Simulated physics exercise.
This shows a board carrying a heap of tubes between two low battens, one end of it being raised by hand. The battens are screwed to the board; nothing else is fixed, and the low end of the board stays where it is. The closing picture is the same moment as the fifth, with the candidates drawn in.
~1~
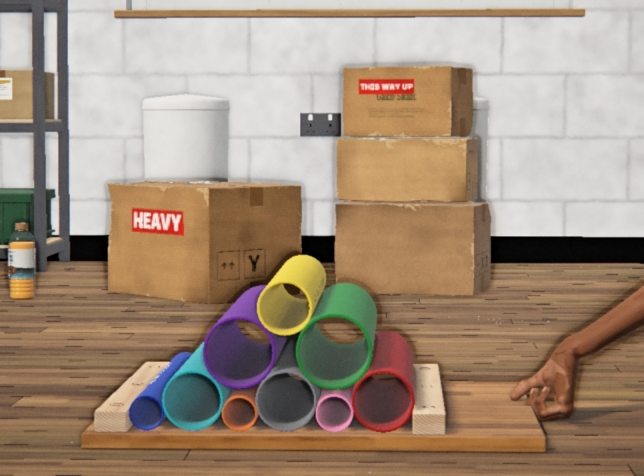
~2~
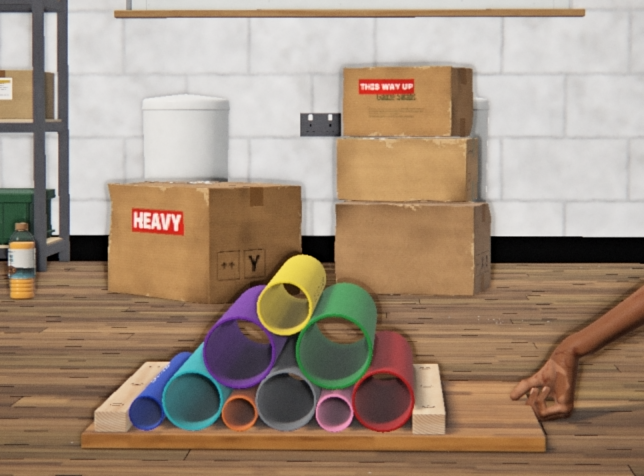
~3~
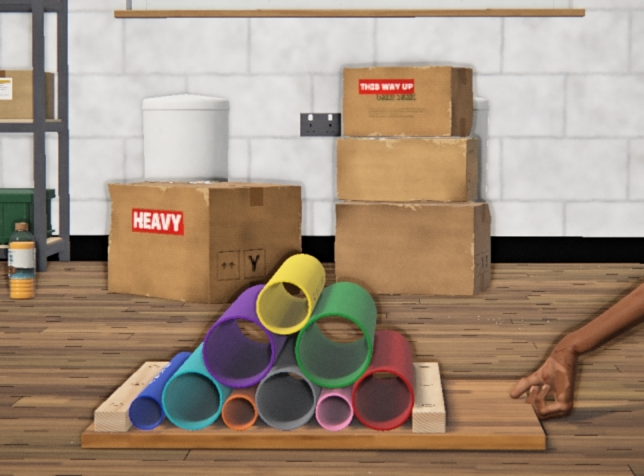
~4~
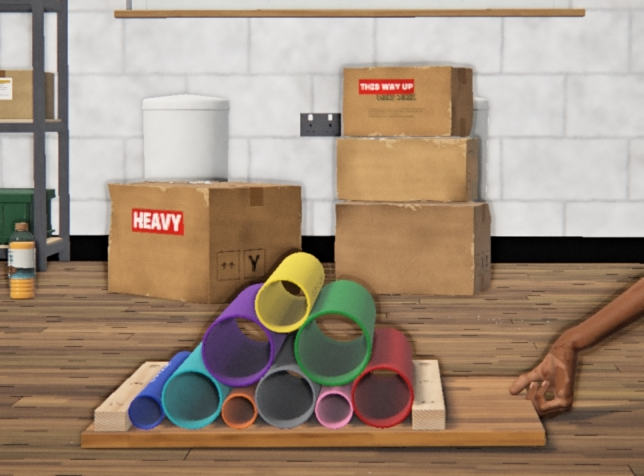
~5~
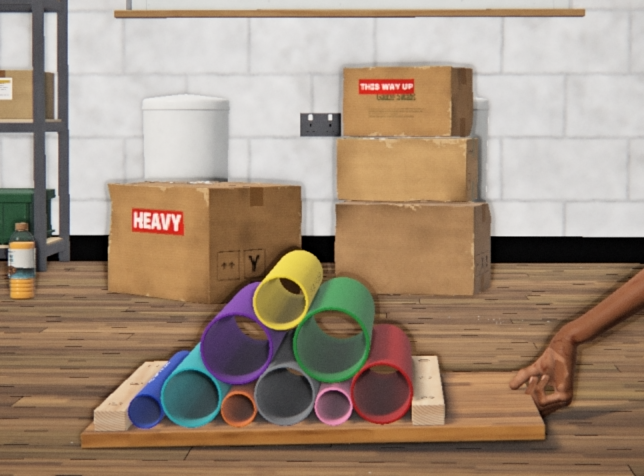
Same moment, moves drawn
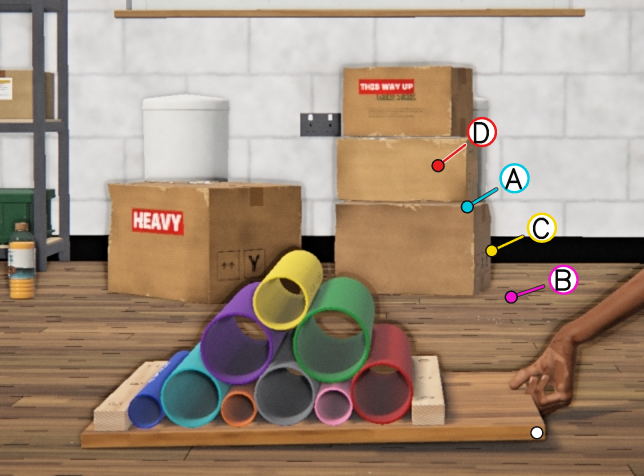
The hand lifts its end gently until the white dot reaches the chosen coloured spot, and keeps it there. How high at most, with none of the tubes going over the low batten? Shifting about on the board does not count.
Up to D.
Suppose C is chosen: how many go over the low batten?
With C, none.
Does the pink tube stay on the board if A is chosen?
Yes.
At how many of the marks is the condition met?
The number is four.
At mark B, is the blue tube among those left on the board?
The blue tube: Yes.
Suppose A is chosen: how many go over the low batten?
It comes to none.
On the marked copy, A at (468, 207); B at (511, 297); C at (492, 251); D at (438, 166); the white dot at (537, 433).
With D. Early on, board at 20°.
Further on, board at 37°.
At the end, board at 38°, none over the low batten.
As for the rest, A none over the low batten; B none over the low batten; C none over the low batten.
